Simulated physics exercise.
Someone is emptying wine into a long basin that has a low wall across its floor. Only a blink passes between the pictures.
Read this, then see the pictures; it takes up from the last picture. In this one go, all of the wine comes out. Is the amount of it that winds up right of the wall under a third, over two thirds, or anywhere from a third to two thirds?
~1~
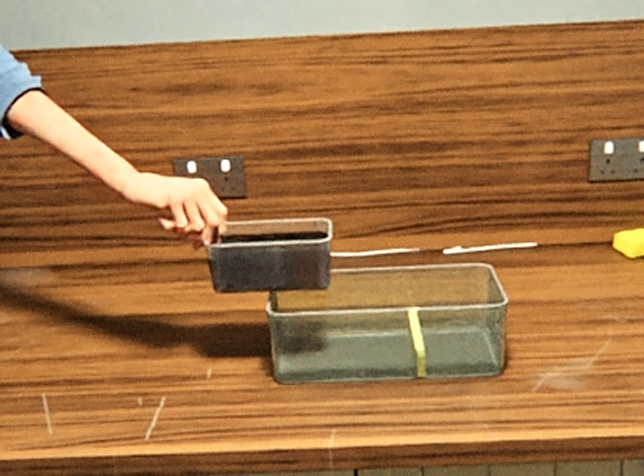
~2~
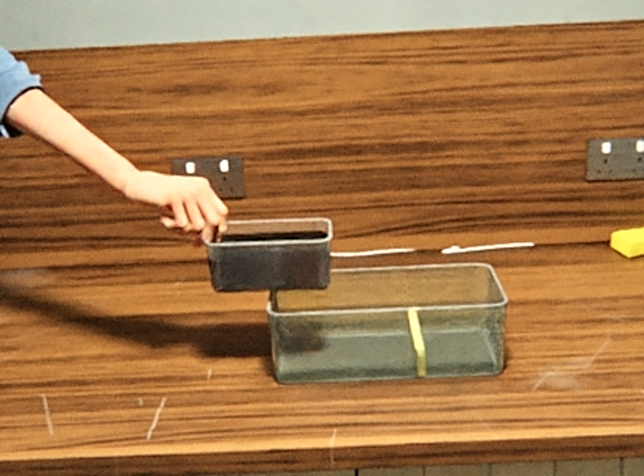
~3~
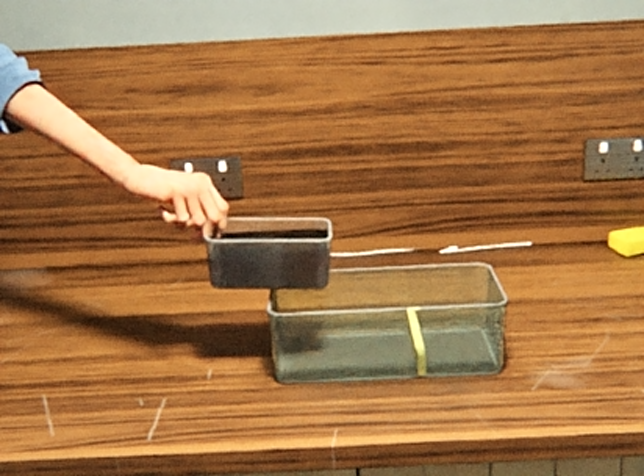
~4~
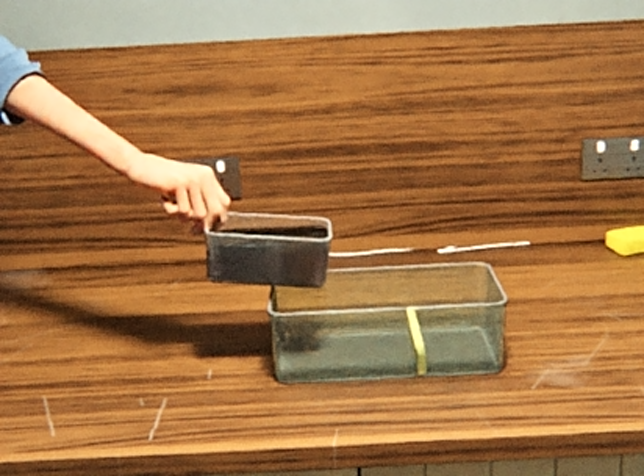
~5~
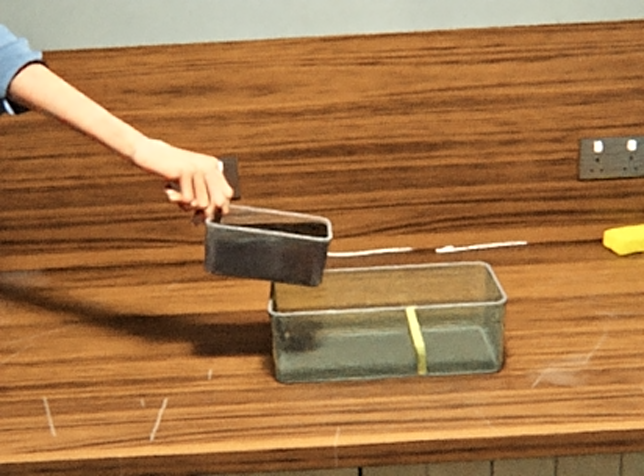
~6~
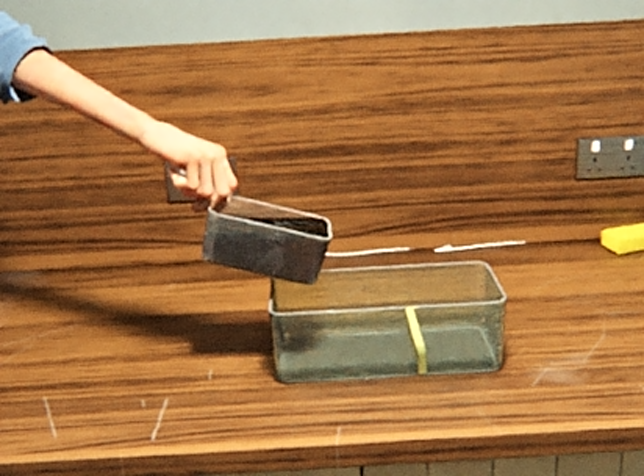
A third to two thirds.
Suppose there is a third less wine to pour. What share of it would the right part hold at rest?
I'd say roughly 30 percent.
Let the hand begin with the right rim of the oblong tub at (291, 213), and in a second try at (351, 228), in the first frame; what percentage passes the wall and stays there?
In turn 25 % and 50 %.
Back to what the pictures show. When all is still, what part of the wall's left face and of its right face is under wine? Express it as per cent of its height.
Near 50 in a hundred to the left, 60 to the right.
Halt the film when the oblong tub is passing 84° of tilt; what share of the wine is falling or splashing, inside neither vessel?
Around 45 in a hundred, more or less.
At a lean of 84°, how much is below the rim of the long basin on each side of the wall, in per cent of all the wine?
Reading: Left some 15 %, right some 0 %.
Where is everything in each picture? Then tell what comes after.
In the first frame, it leans 0°; its right rim is at (330, 230); the wine meets the walls at (212, 244) and (329, 239); the long basin's rim runs from (271, 294) to (499, 284); the wall's top is at (417, 334).
In the second frame, it leans 1°; its right rim is at (330, 231); the wine meets the walls at (212, 244) and (329, 239).
In the third frame, it leans 3°; its right rim is at (330, 231); the wine meets the walls at (212, 242) and (328, 236).
In the fourth frame, it leans 6°; its right rim is at (330, 231); the wine meets the walls at (211, 239) and (328, 234).
In the fifth frame, it leans 11°; its right rim is at (330, 231); the wine meets the walls at (210, 233) and (328, 230).
In the sixth frame, it leans 17°; its right rim is at (330, 231); the wine meets the walls at (208, 226) and (329, 226).
A moment on, the oblong tub is tipped on its side and 37 per cent is still to pour, 16 is left of the wall and 0 right of it.
Next, the oblong tub is tipped right over and 1 per cent is still to pour, 30 is left of the wall and 52 right of it.
Then the oblong tub is tipped right over and 0 per cent is still to pour, 48 is left of the wall and 46 right of it.
Later the oblong tub is tipped right over and 0 per cent is still to pour, 53 is left of the wall and 41 right of it.
Finally, 53 per cent lies left of the wall, 41 right of it and 7 outside.
